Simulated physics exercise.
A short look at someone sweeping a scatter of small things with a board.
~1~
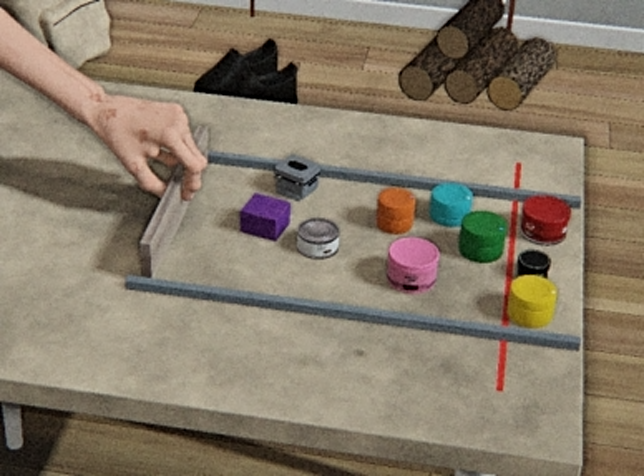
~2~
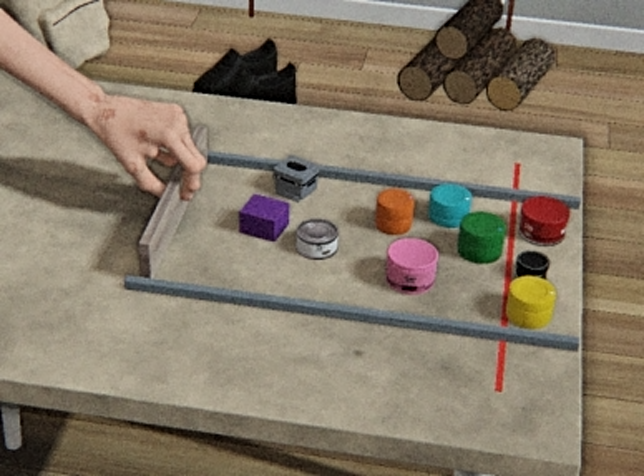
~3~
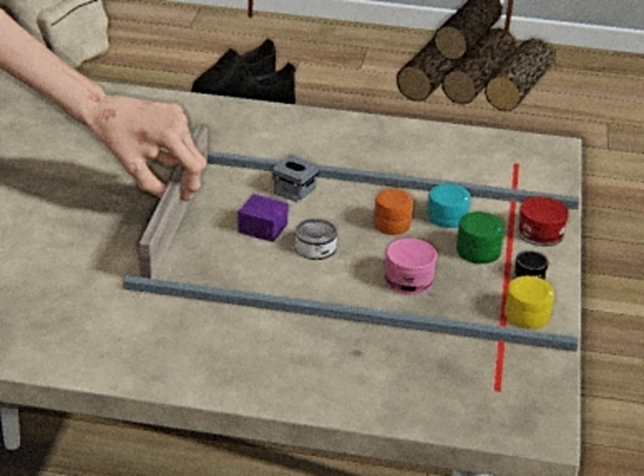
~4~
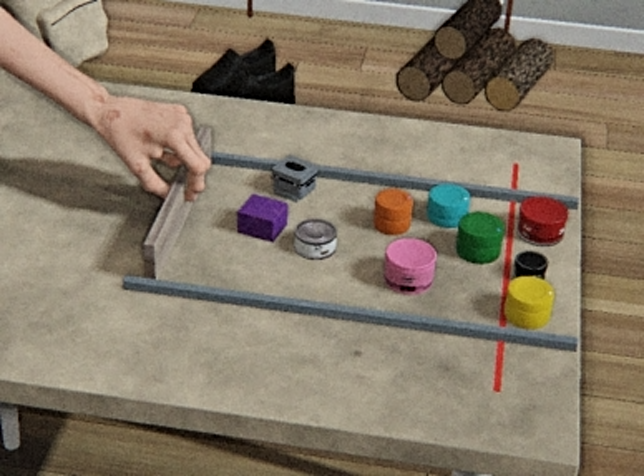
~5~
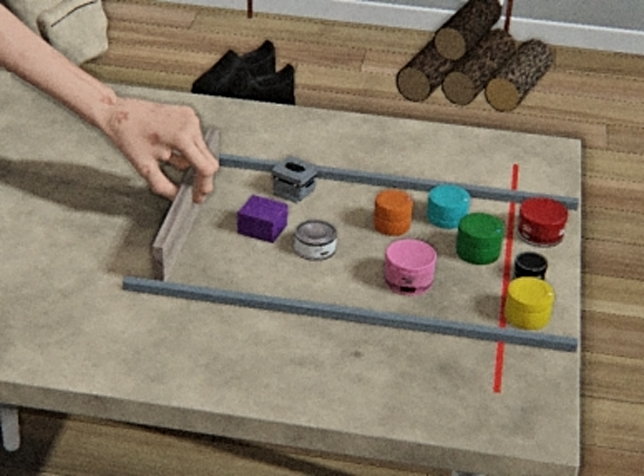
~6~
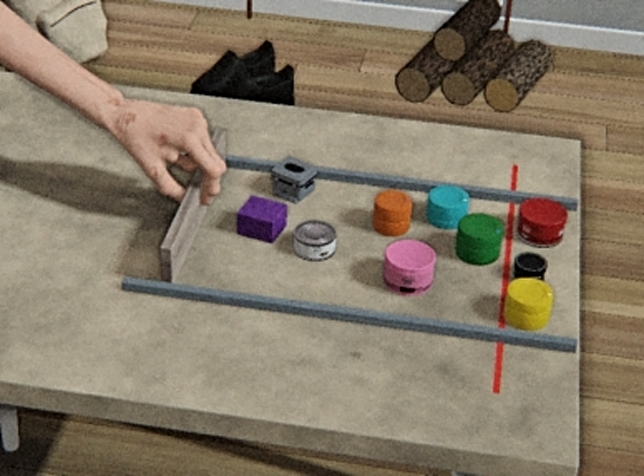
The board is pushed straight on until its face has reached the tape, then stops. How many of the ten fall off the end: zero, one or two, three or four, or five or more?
Here the number that fall off is one or two.
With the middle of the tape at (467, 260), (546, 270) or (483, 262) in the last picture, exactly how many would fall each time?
It would be 0, 5 and 1.
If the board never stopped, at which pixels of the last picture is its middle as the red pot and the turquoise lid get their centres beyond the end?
Near (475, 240) and (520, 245).
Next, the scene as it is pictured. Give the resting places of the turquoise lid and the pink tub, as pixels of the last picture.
About (567, 225), and the other about (530, 299).
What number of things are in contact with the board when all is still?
The number is 5.
Early on, none off yet; red pot at rest near (541, 223); black tin at rest near (530, 269); yellow lid at rest near (528, 304).
A while later, none off yet; red pot travelled a little near (560, 226); black tin moving near (534, 272); yellow lid at rest near (528, 304).
Finally, the number that fall off is one or two; lost, red pot.
